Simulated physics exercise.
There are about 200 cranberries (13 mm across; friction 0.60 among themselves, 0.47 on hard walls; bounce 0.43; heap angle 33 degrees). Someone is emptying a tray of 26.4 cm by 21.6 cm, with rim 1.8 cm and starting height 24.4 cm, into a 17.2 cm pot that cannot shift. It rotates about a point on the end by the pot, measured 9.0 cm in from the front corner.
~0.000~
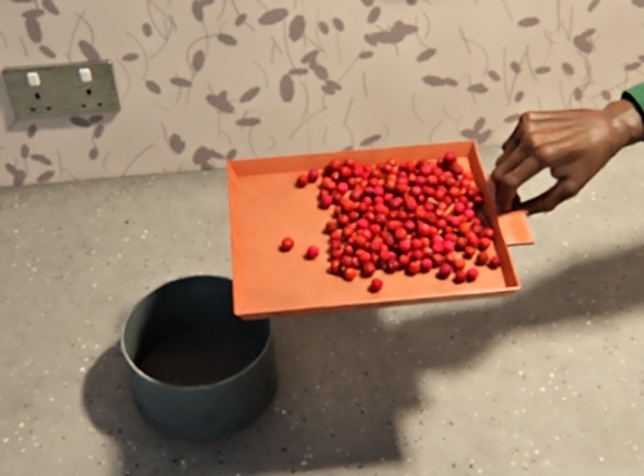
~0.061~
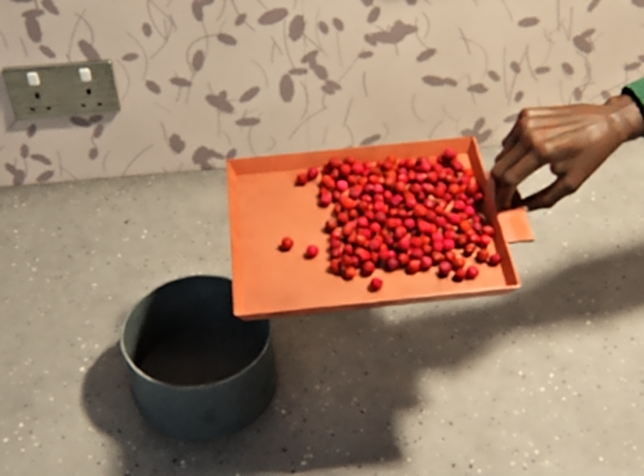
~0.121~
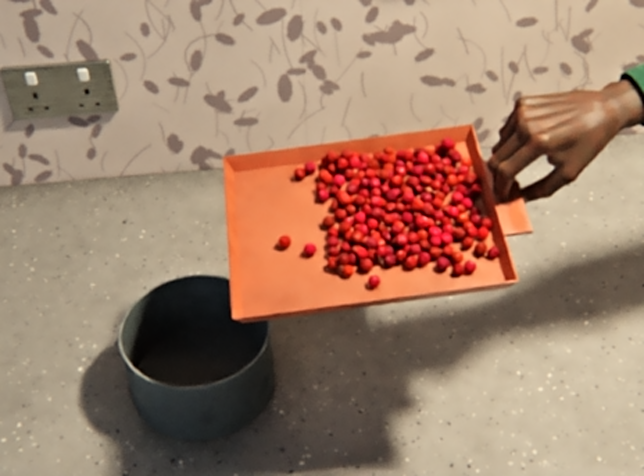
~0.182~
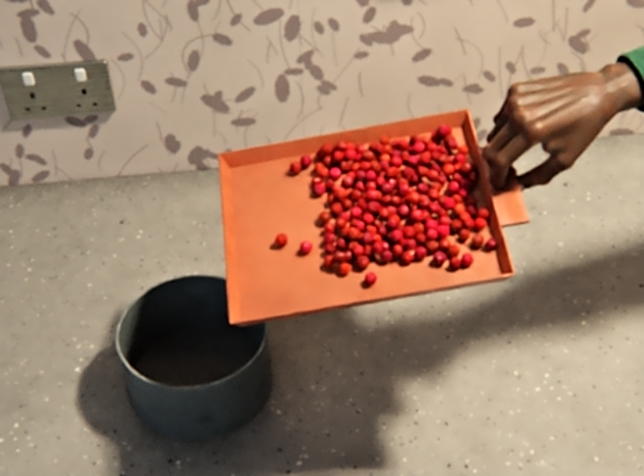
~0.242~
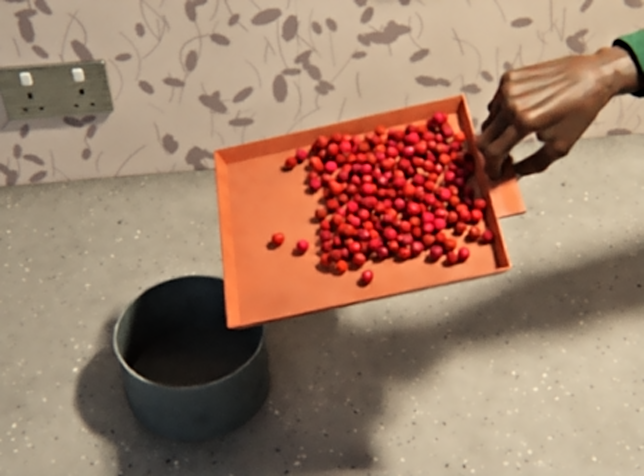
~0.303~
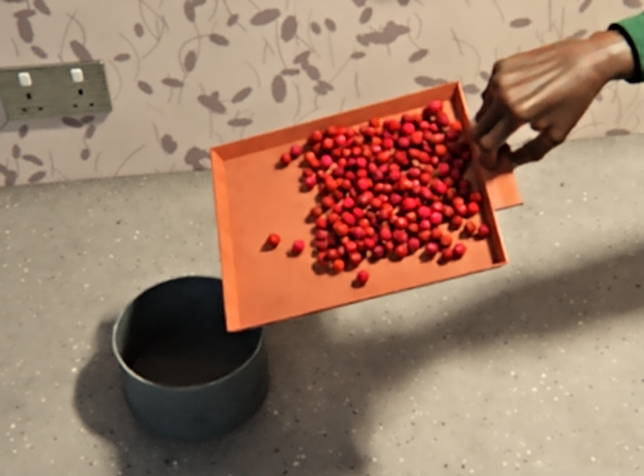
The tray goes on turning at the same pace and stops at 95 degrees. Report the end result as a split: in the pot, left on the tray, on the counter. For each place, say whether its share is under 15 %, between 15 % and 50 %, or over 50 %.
Pot: Under 15 %; tray: Under 15 %; counter: Over 50 %.
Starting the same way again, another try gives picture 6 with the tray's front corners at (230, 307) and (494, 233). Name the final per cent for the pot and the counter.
Final per cent - pot 75, counter 25.
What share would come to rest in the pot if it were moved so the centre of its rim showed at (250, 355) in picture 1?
Close to 45 in a hundred.
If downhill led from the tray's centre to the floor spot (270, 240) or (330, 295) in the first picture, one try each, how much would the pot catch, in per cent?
That would be close to 70 per cent, then close to 0 per cent.
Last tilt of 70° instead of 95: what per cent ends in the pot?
Around 5 %, I reckon.
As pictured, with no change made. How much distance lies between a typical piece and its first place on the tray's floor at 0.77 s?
It has moved some 16 cm from its start.
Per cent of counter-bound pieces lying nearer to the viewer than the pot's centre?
About 100 percent of the spill.
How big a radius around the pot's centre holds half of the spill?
Roughly 18 cm from the centre.
After 0.77 s, tilt 56 degrees; the tray holds 85 %, the pot 0 %.
After 1.08 s, tilt 80 degrees; the tray holds 30 %, the pot 5 %.
After 1.48 s, tilt 95 degrees; the tray holds 0 %, the pot 5 %.
At rest (2.0 s), pot 5 %, tray 0 %, counter 95 %.
